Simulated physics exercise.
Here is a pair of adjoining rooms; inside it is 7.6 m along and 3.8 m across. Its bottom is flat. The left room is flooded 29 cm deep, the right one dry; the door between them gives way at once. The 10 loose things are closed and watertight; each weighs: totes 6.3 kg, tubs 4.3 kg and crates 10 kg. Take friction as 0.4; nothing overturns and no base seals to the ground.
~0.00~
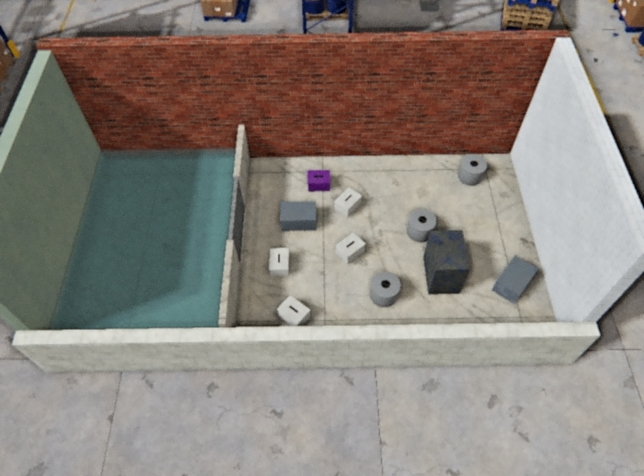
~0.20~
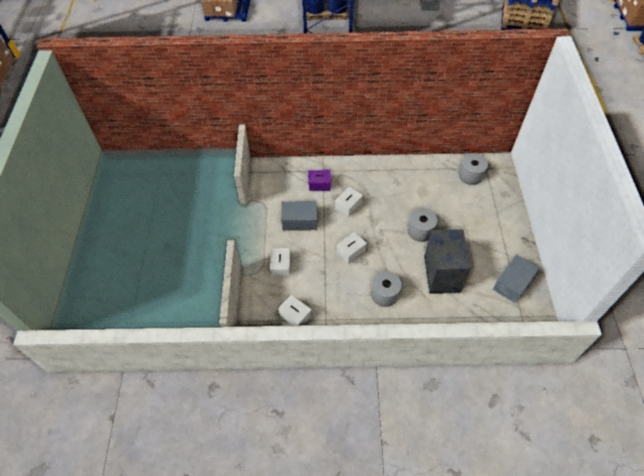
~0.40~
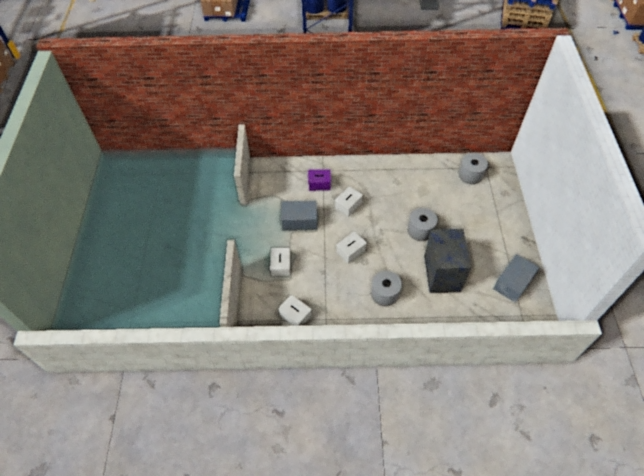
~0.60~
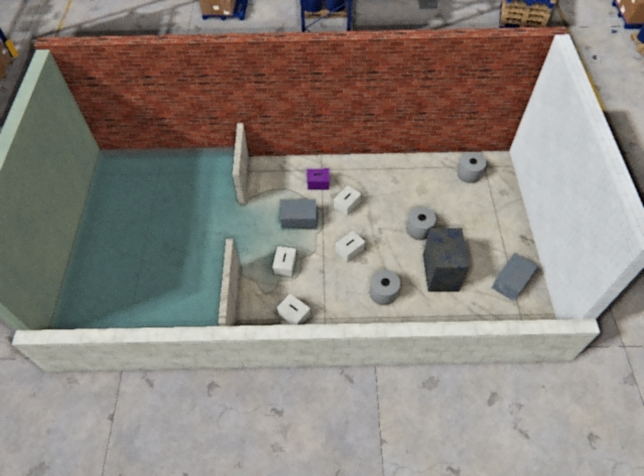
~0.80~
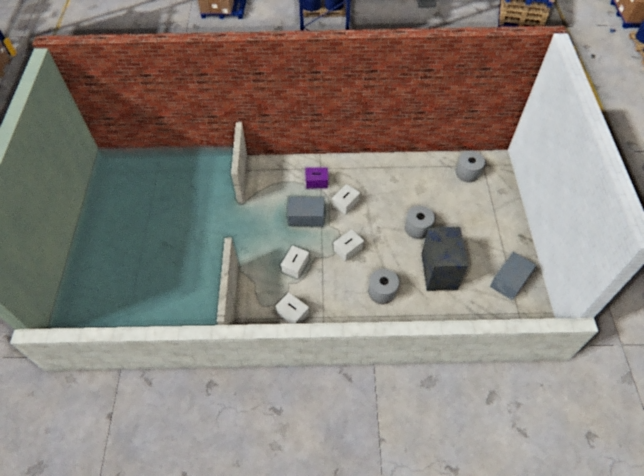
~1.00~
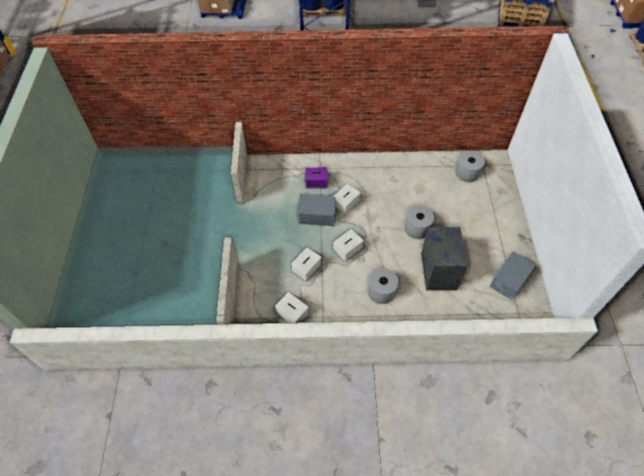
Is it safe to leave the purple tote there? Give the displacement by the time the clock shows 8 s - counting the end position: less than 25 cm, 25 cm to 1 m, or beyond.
Purple tote gets carried off.
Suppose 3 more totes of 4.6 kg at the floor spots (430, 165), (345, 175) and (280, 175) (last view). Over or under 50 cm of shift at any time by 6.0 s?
In turn: Past it, over, short of it.
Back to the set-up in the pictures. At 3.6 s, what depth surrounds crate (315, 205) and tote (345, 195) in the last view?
Roughly 5 and 5 cm.
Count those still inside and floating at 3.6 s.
I count 5.
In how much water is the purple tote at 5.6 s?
Roughly 11 cm.
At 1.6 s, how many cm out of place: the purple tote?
About 20 cm.
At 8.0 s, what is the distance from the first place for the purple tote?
Roughly 300 cm.
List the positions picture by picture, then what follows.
In the first frame, the purple tote at (319, 177) rests on the ground; water covers 10.0 m2; 0 of 10 have shifted.
In the second frame, the purple tote at (320, 176) rests on the ground; water covers 10.6 m2; 0 of 10 have shifted.
In the third frame, the purple tote at (319, 176) rests on the ground; water covers 11.1 m2; 0 of 10 have shifted.
In the fourth frame, the purple tote at (318, 175) rests on the ground; 11.8 m2 under water; 1 of 10 have shifted.
In the fifth frame, the purple tote at (317, 174) rests on the ground; 12.6 m2 under water; 2 of 10 have shifted.
In the sixth frame, the purple tote at (316, 173) rests on the ground; water covers 13.4 m2; 2 of 10 have shifted.
After 1.6 s the purple tote is near (321, 167), 0.2 m from its start, aground; 0 afloat.
After 3.6 s the purple tote is near (356, 149), 0.9 m from its start, afloat; 5 afloat.
After 5.6 s the purple tote is near (456, 158), 2.5 m from its start, afloat; 9 afloat.
After 8.0 s the purple tote is near (480, 155), 3.0 m from its start, afloat; 9 afloat.
